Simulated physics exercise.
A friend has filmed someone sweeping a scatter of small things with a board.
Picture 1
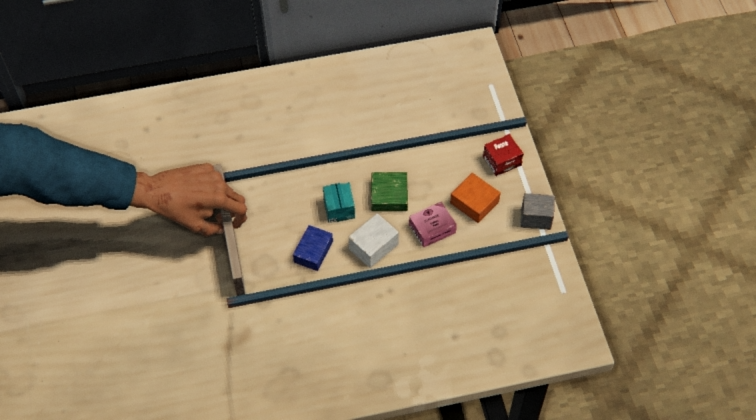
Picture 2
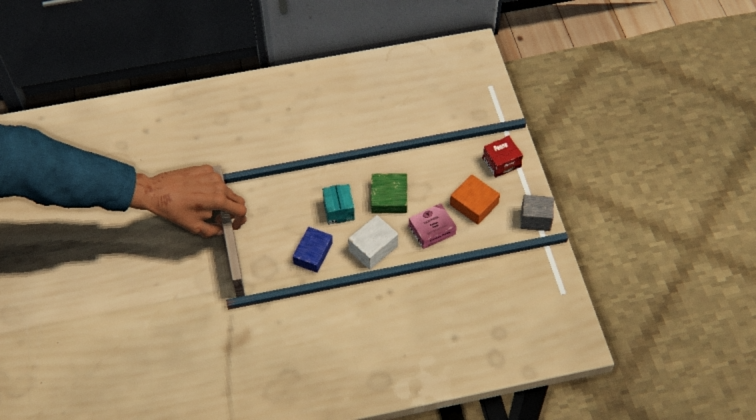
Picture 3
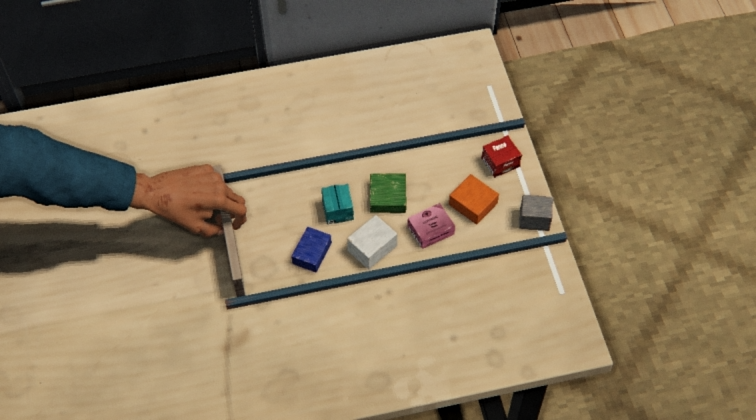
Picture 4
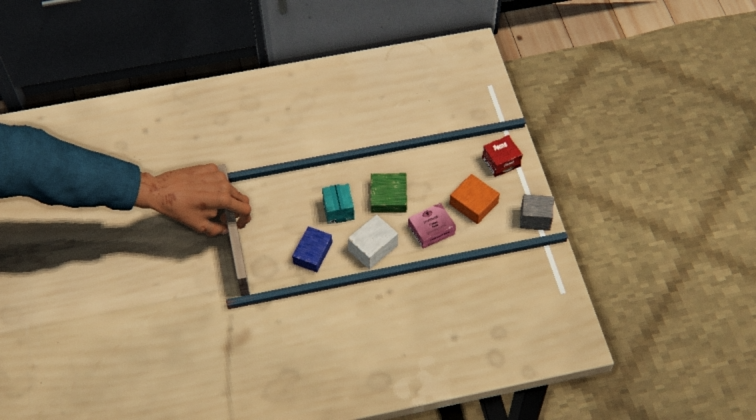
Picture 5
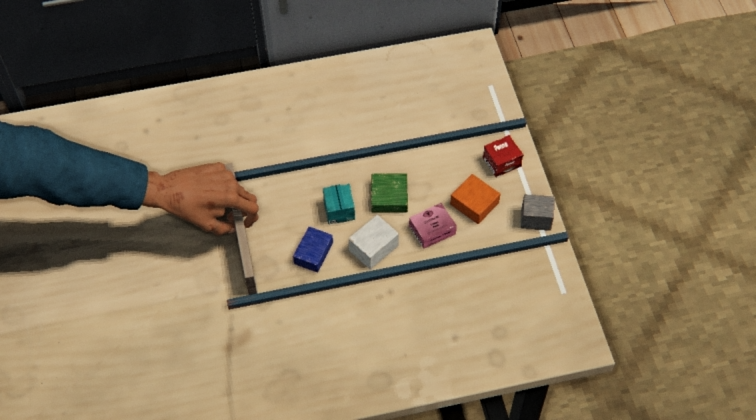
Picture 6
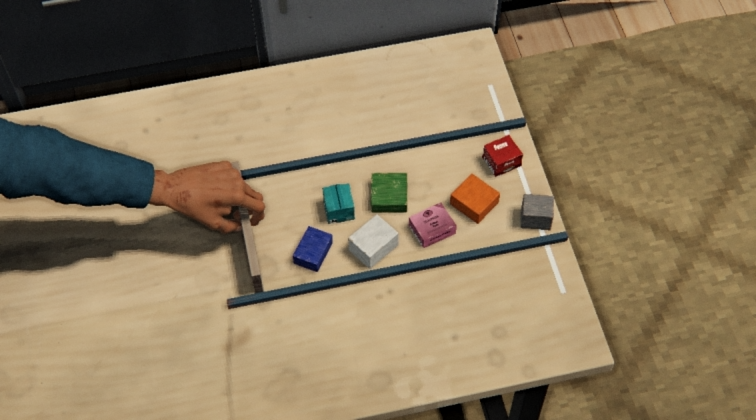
A hand slides a board slightly right between two rails toward scattered small colored blocks.
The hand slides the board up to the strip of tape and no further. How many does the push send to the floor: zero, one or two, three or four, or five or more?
Outcome: The number that fall off is five or more.
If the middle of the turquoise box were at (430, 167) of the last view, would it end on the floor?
The turquoise box goes over.
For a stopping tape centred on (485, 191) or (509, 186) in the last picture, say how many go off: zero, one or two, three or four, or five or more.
For each place: 3 or 4; 5 or more.
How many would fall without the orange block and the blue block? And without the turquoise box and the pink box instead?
Fallen: 4, and 4 in the other try.
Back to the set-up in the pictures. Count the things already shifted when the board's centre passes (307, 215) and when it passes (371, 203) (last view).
By then 1, and 6.
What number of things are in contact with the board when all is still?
That makes 2.
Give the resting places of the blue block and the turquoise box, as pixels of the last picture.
First (544, 195), then (536, 165).
A little later, none off yet; grey block at rest near (537, 212); red box at rest near (502, 156); orange block at rest near (475, 198).
Next, none off yet; grey block at rest near (537, 212); red box shifted a little near (507, 144); orange block shifted about its own width near (503, 176).
Later still, one off so far; grey block dropping near (585, 264); red box tilted well over near (548, 133); orange block tilted well over near (558, 161).
When it is over, the number that fall off is five or more; down, white block, green block, pink box, orange block, red box and grey block.
